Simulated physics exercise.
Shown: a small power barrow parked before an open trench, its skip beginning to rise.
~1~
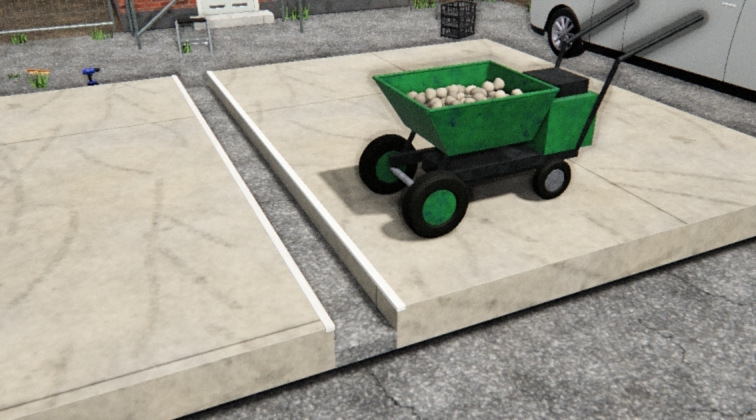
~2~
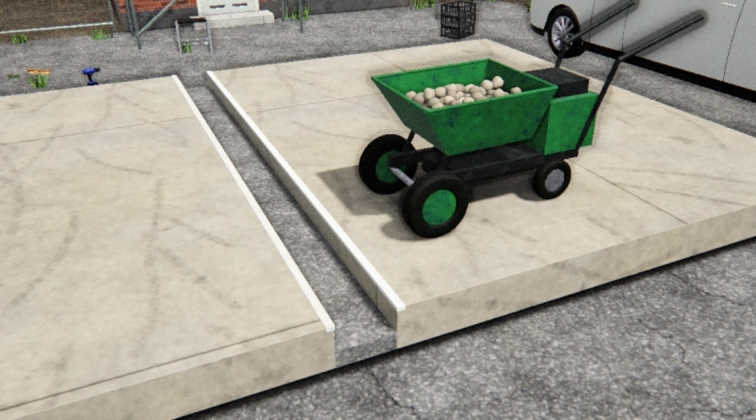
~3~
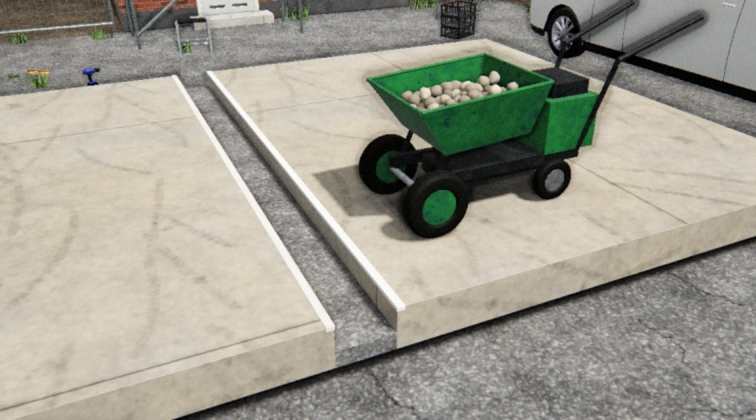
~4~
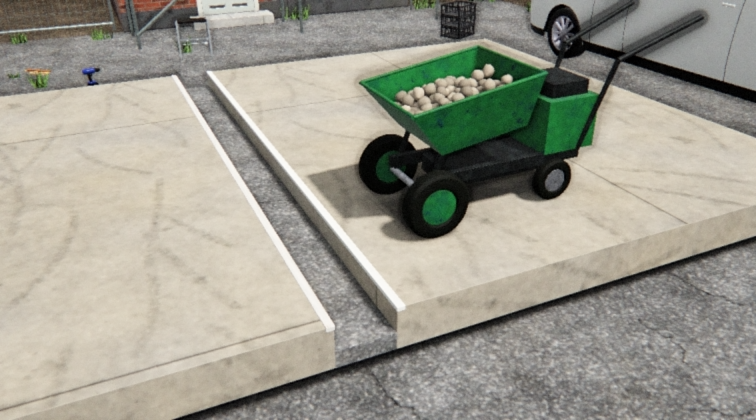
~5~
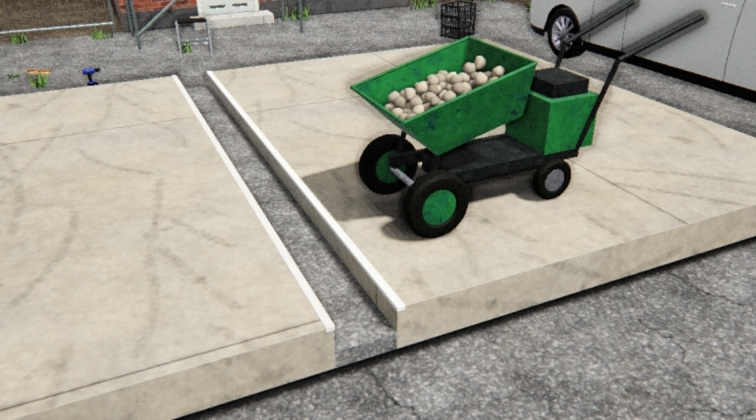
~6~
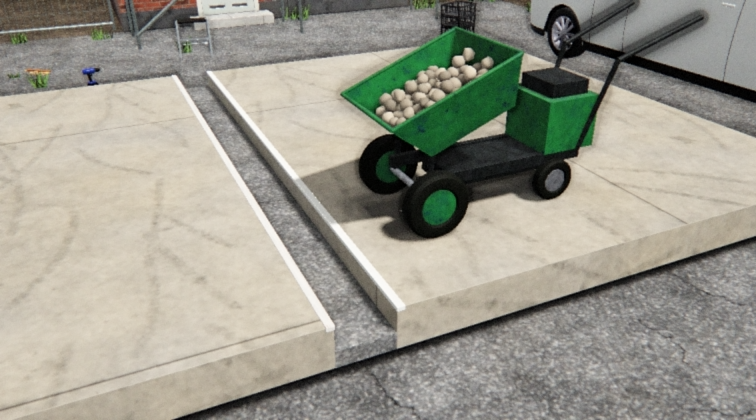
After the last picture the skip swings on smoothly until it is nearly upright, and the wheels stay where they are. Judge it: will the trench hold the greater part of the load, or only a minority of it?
Beyond half.
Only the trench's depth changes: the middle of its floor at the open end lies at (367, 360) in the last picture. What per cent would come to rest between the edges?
The share would be around 70 in a hundred.
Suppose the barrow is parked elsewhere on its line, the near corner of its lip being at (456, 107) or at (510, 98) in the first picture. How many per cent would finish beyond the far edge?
I'd expect close to 10 per cent and then close to 0 per cent.
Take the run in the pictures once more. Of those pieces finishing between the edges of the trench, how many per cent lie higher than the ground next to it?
5 %, roughly.
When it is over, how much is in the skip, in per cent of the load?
0 %, about.
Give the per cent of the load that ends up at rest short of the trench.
Near 0 in every hundred.
Shortly afterwards, skip tipped steeply; the whole lot in the skip.
Next, skip tipped right over; the bulk in the skip; a little in or heaped over the trench; only a few beyond it; only a few falling.
Some moments later, skip tipped right over; a little in the skip; near two thirds in or heaped over the trench; near a quarter beyond it.
In the end, skip tipped right over; near two thirds in or heaped over the trench; near a third beyond it.
